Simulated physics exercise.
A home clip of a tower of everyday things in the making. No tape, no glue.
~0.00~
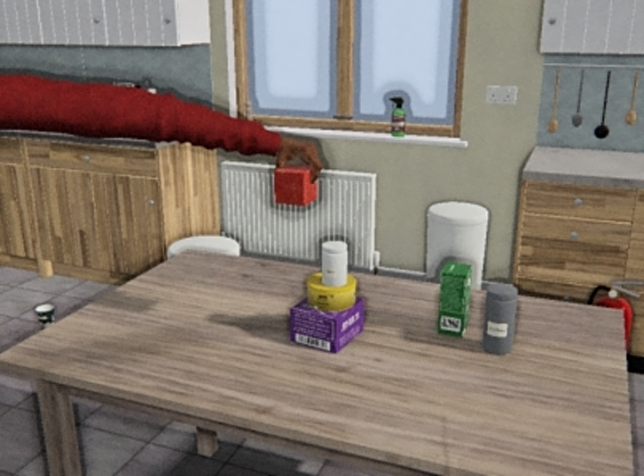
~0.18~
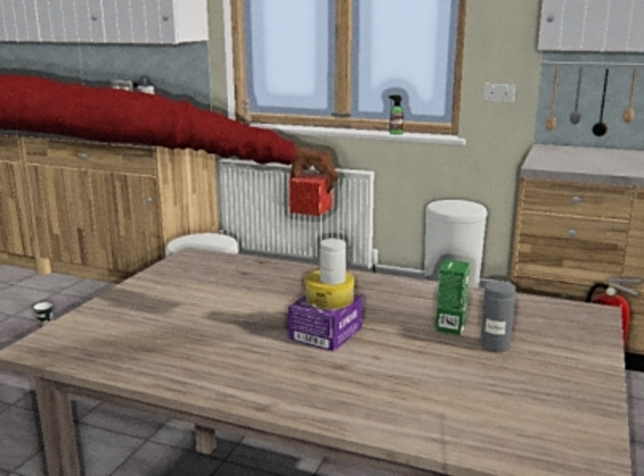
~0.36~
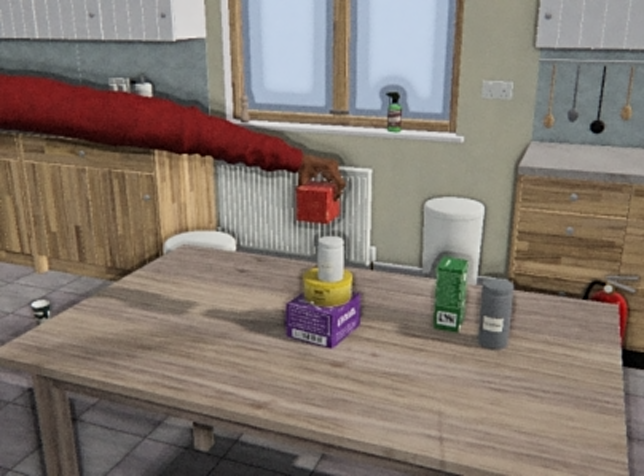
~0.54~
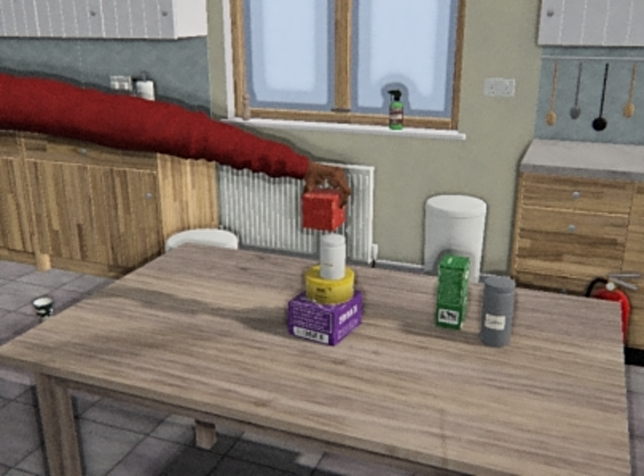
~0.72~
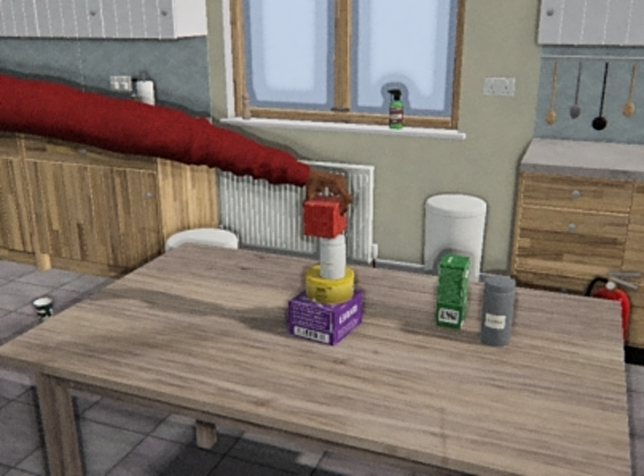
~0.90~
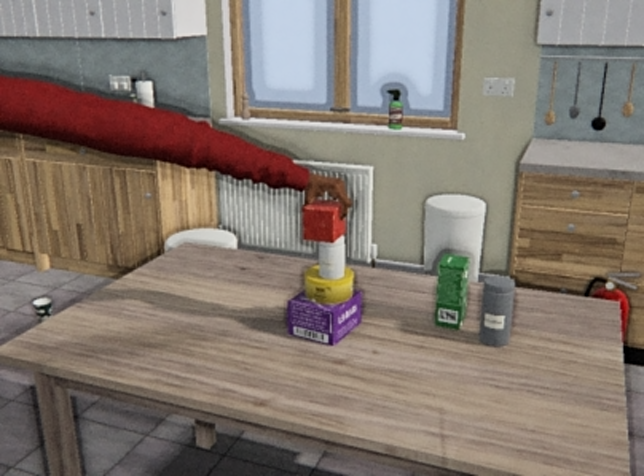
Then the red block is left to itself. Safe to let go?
Here the pile stays up.
After 1.20 s, nothing has stirred.
After 1.60 s, red block resting near (325, 221).
At rest (2.0 s), all 6 in place. Seen from the same camera at the end, red block near (325, 221). The pile holds.
